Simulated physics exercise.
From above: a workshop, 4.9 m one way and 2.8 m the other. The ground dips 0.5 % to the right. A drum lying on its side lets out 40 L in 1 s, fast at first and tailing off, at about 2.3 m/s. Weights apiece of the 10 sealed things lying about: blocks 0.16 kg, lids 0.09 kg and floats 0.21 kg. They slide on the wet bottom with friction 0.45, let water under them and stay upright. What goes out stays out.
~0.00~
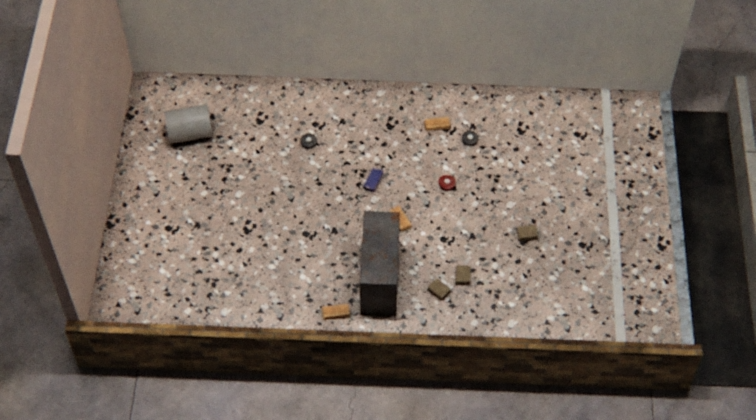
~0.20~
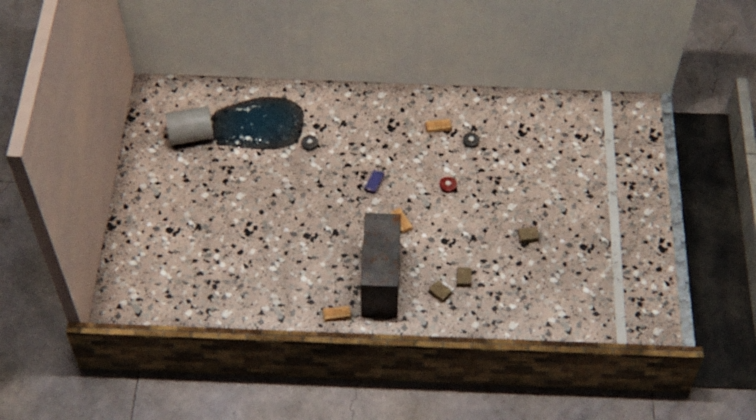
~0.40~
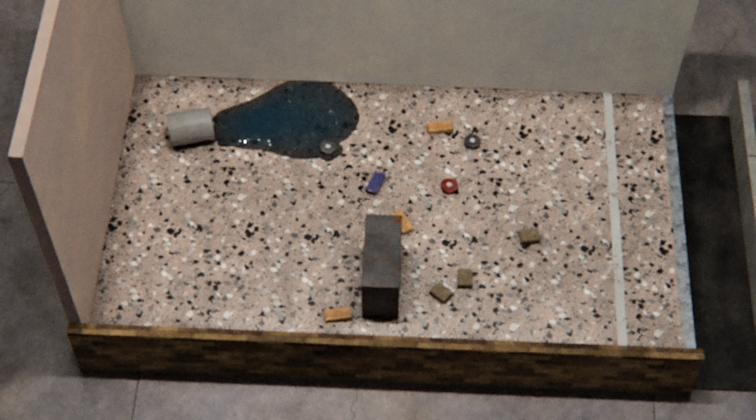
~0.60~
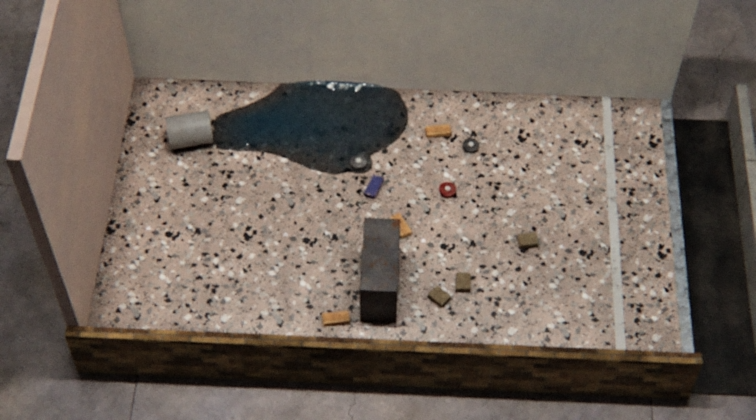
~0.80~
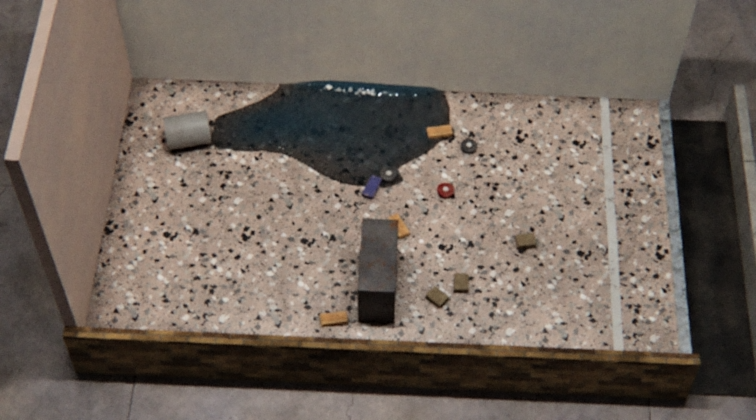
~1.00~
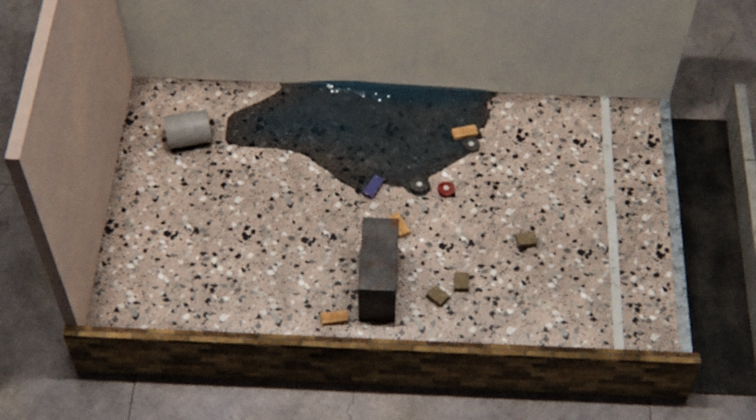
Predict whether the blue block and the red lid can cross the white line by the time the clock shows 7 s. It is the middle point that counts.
Blue block is held back; red lid stays short.
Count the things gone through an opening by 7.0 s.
I count 2.
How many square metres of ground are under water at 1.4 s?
Some 2.0 m2.
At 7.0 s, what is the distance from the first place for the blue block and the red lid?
Roughly 10 and 50 cm.
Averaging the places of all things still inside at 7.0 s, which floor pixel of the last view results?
Near (437, 250).
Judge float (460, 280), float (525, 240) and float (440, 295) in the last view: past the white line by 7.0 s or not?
In that order: Not past, short, short.
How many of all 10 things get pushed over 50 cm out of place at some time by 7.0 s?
I count 4.
After 1.4 s the blue block is near (381, 192), 0.1 m from its start, aground; the red lid is near (461, 194), 0.1 m from its start, aground; 0 of 10 are over the mark; 0 afloat.
After 3.1 s the blue block is near (382, 193), 0.1 m from its start, aground; the red lid is near (494, 220), 0.5 m from its start, aground; 2 of 10 are over the mark; 0 afloat.
After 4.9 s the blue block is near (382, 193), 0.1 m from its start, aground; the red lid is near (494, 220), 0.5 m from its start, aground; 2 of 10 are over the mark; 0 afloat.
After 7.0 s the blue block is near (382, 193), 0.1 m from its start, aground; the red lid is near (494, 220), 0.5 m from its start, aground; 2 of 10 are over the mark; 0 afloat.
